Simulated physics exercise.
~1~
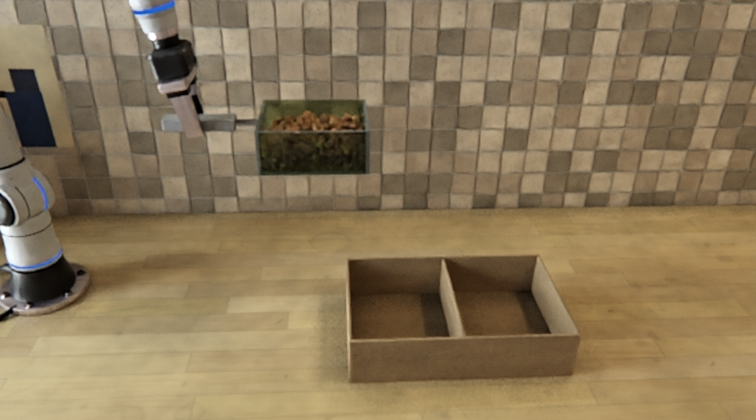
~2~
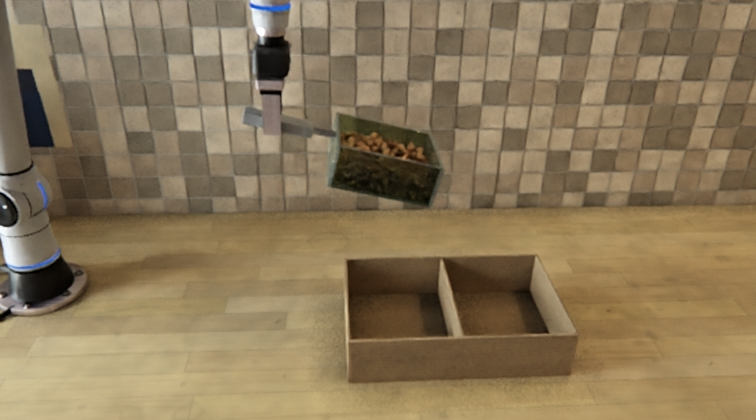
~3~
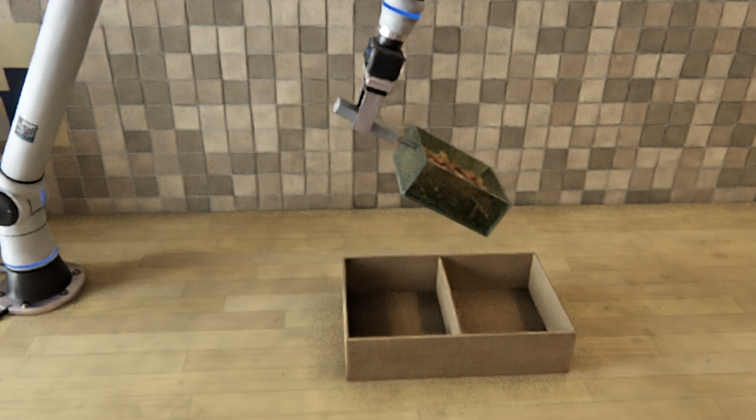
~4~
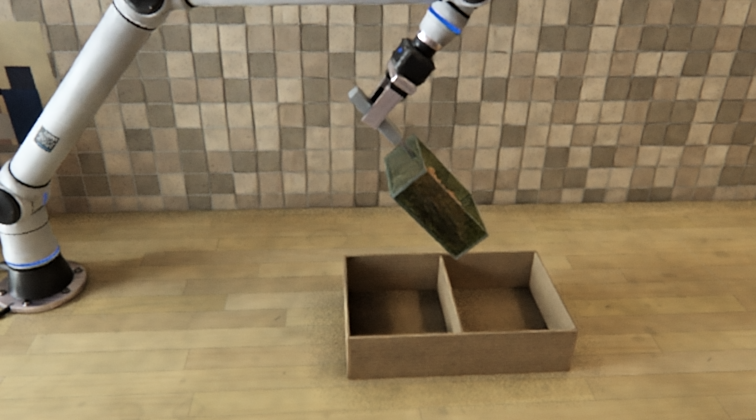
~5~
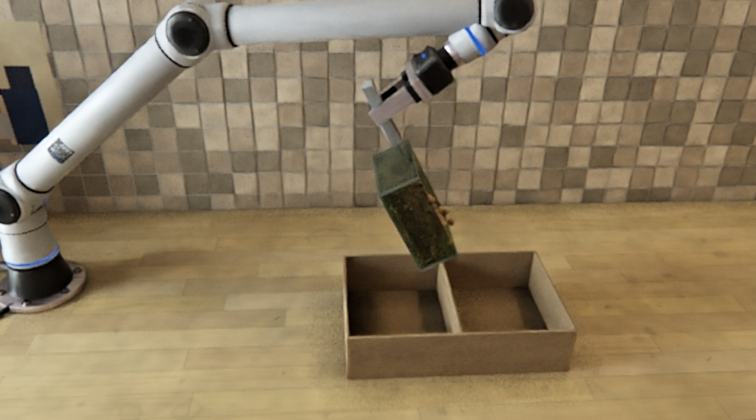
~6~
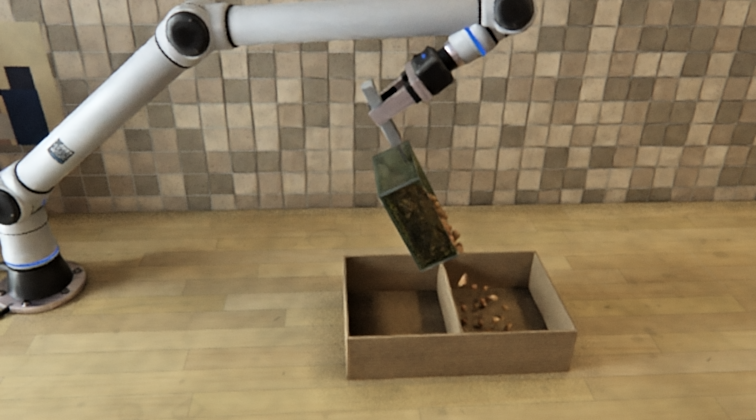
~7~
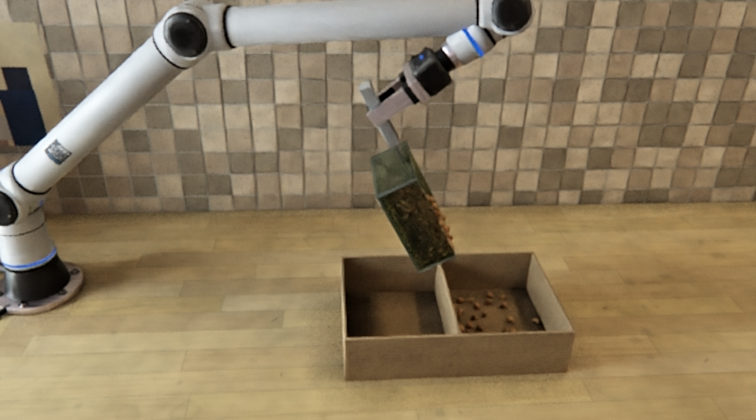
A robot arm carried a green see-through box of brown beans rightward over a divided crate on a wooden table, tipped it steeply, and held it there as some beans spilled into the crate's right-hand part, leaving most still in the box.
